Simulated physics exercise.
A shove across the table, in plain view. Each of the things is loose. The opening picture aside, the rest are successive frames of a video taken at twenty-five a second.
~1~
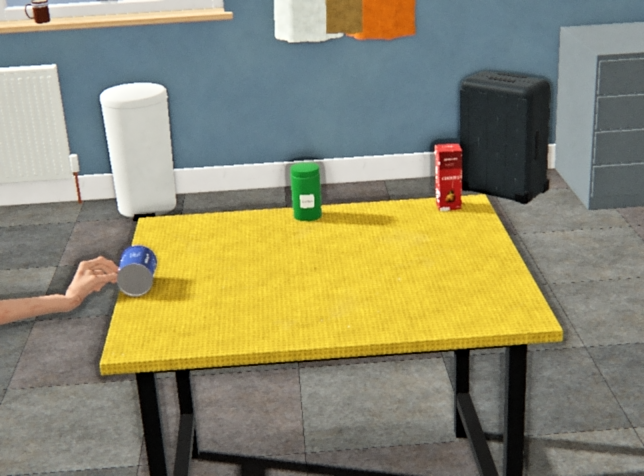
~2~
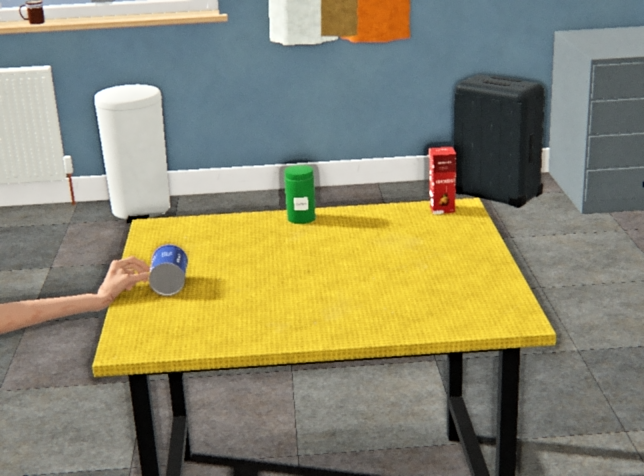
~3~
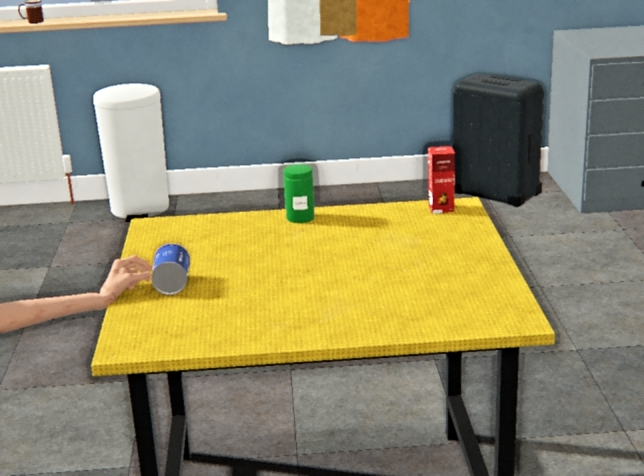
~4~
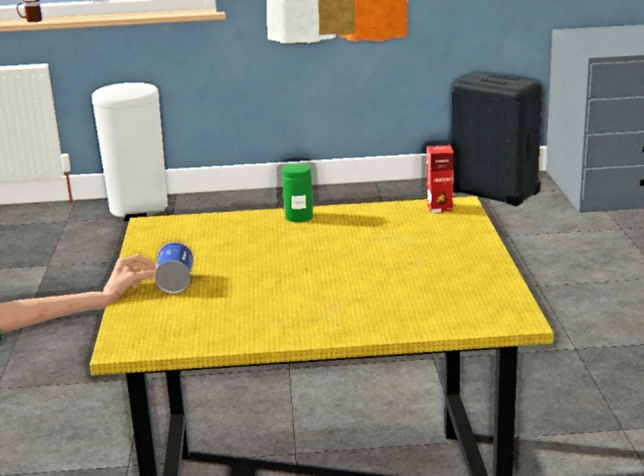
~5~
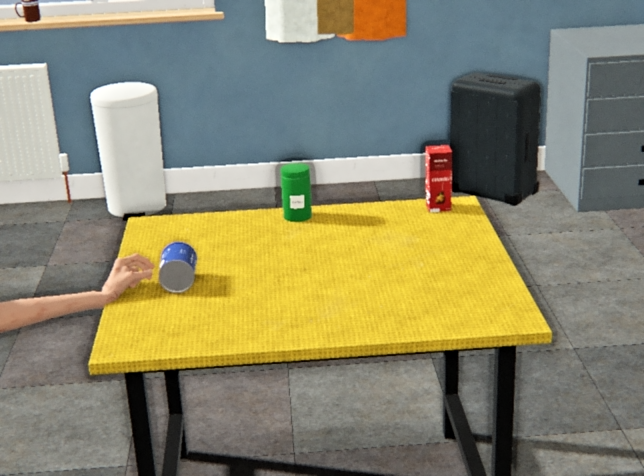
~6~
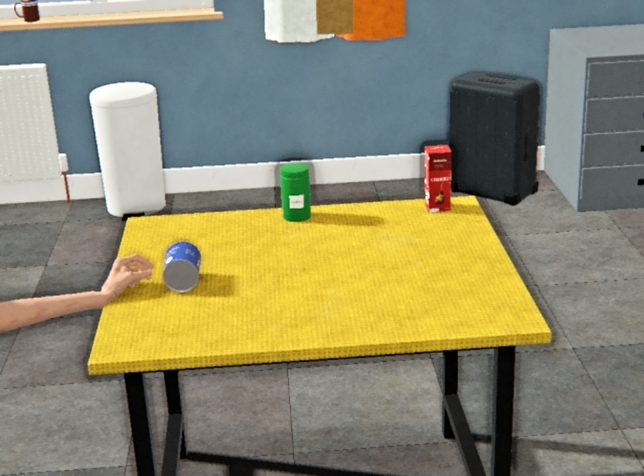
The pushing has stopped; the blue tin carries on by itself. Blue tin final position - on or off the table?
Turns out it is left on the table.
Then, 0.10 s past the last view, blue tin displaced a little near (194, 266).
Then, 0.30 s past the last view, blue tin displaced about its own width near (212, 265).
Then, 0.50 s past the last view, blue tin displaced about its own width near (224, 264).
Finally, moved from the start, blue tin. Final places as the last picture's camera would see them, blue tin near (231, 264).
